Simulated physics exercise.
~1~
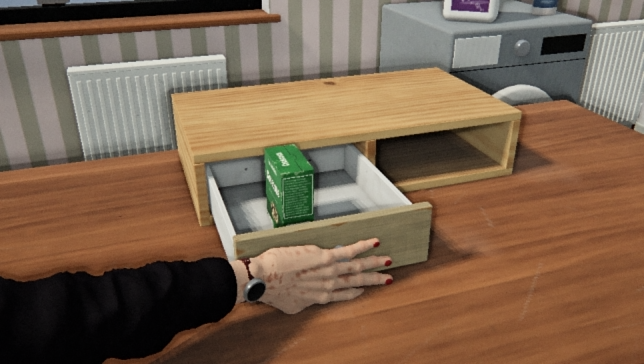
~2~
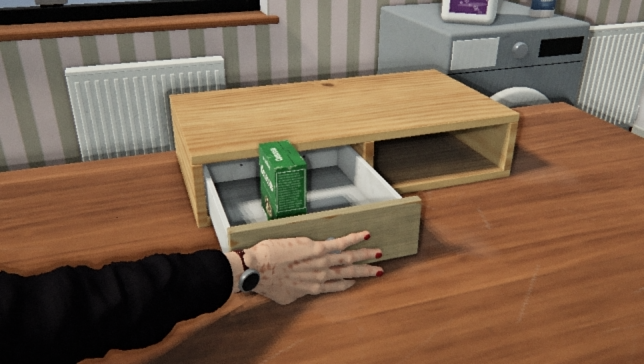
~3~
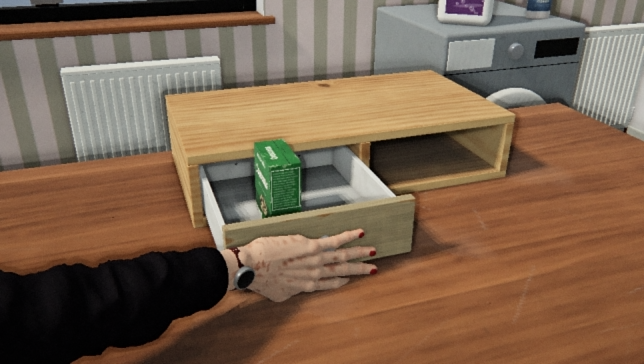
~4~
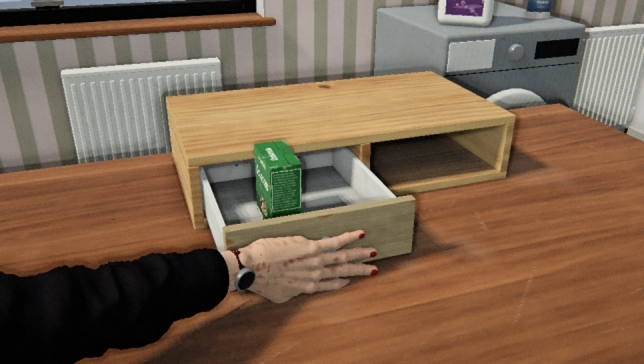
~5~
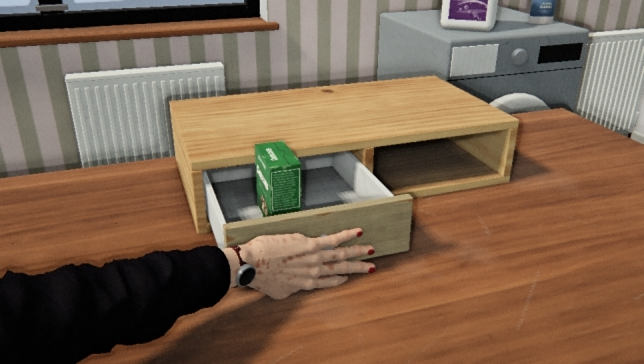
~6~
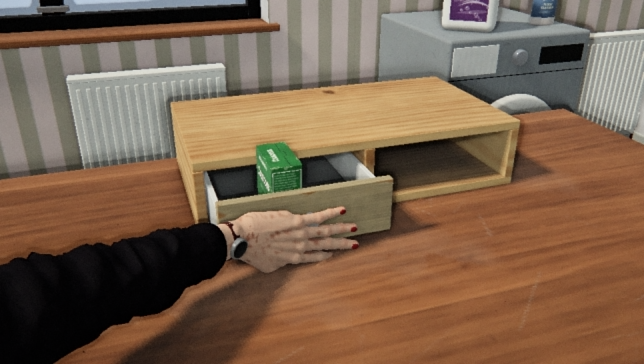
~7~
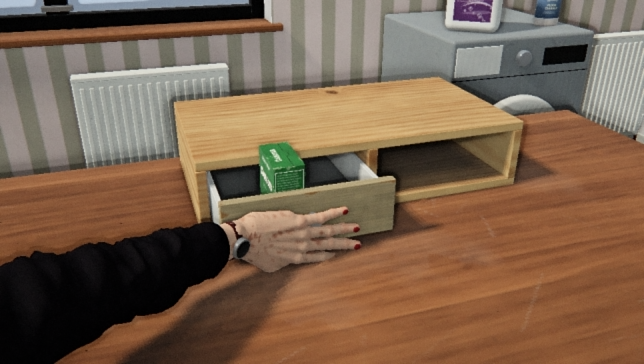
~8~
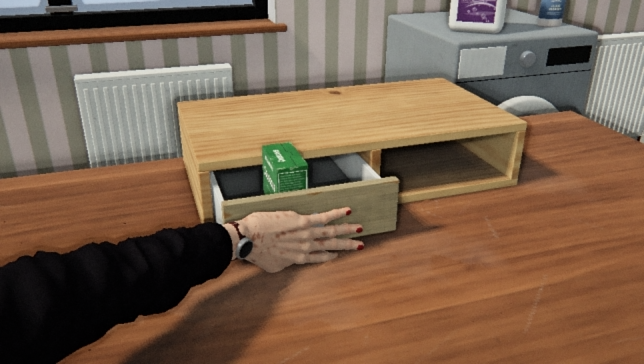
The footage shows a hand resting against the front of an open drawer in a low wooden cabinet, with a green packet standing upright inside. The drawer slides gradually inward, then stops partway, remaining ajar with the hand still against it and the packet upright.
